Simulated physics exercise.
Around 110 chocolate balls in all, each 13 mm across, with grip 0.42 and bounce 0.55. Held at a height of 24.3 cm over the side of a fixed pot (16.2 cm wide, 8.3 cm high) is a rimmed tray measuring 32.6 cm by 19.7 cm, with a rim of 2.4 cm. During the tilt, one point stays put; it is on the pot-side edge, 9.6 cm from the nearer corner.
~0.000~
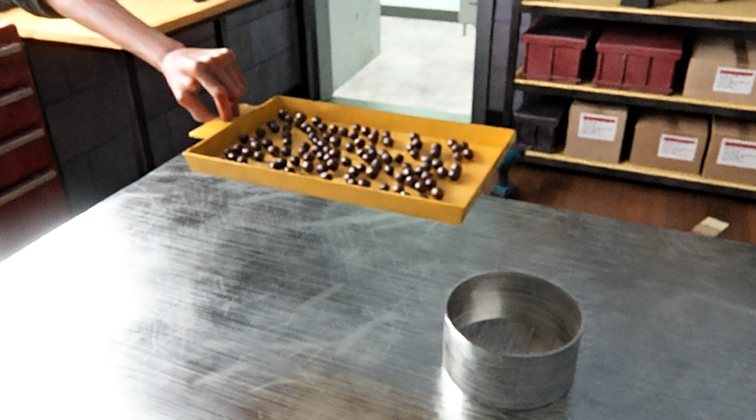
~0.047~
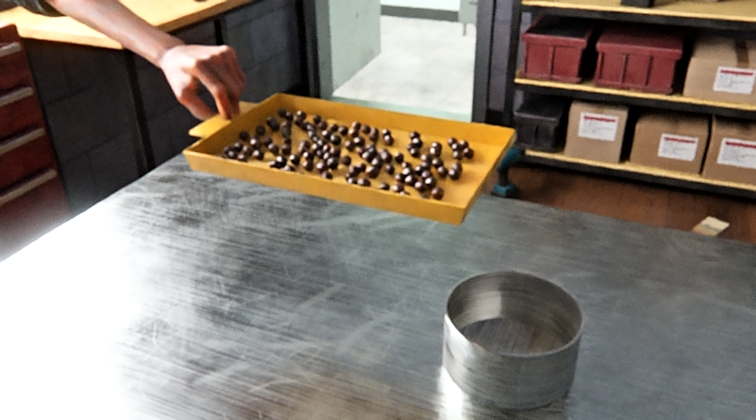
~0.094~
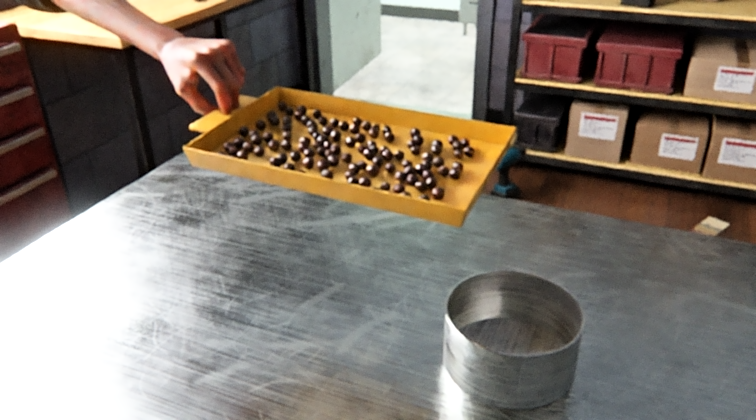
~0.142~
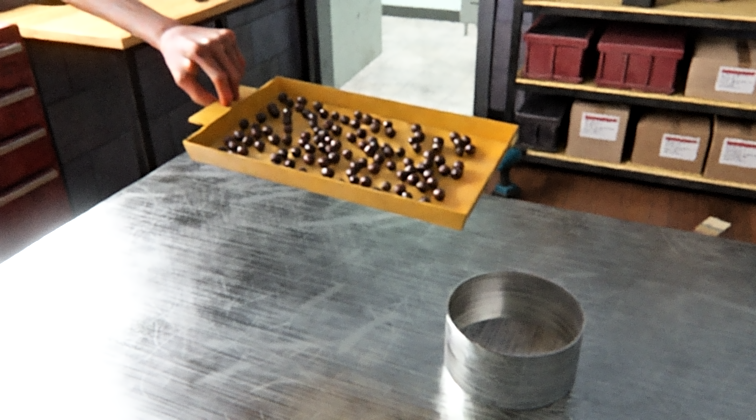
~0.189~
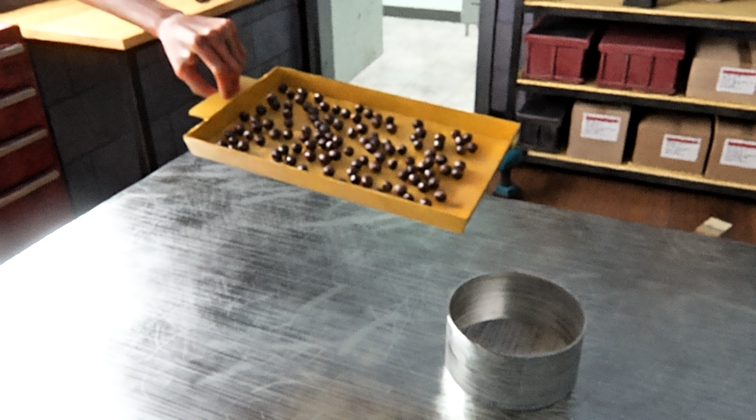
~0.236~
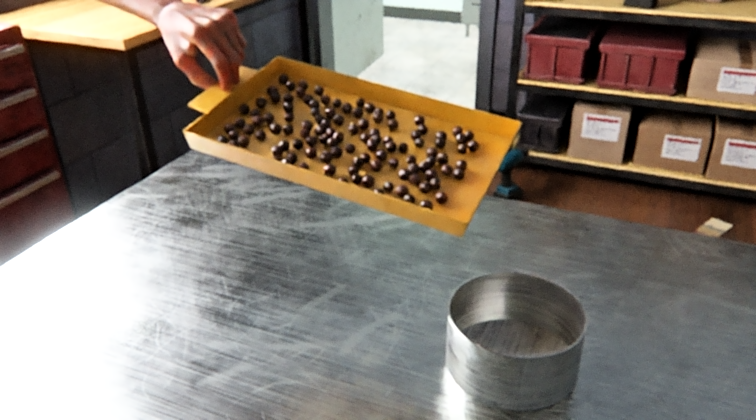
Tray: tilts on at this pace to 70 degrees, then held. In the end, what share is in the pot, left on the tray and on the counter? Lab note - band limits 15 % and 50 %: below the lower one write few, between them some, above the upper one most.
Pot = few; tray = most; counter = few.
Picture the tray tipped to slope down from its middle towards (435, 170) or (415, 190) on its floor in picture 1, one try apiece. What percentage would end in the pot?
5 and 0 %.
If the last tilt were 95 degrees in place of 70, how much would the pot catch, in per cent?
It would be near 10 per cent.
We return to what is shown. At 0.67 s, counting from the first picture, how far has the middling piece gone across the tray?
8 cm.
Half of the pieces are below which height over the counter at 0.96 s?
The halfway mark is near 28 cm.
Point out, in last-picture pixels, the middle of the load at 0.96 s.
The middle of the load should be near (400, 175) then.
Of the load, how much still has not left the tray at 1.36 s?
Reading: Approx. 100%.
After 0.67 s, tilt 39 degrees; the tray holds 100 %, the pot 0 %.
After 0.96 s, tilt 58 degrees; the tray holds 100 %, the pot 0 %.
Then, at 1.36 s, tilt 70 degrees; the tray holds 100 %, the pot 0 %.
In the end, at 2.0 s, pot 0 %, tray 100 %, counter 0 %.
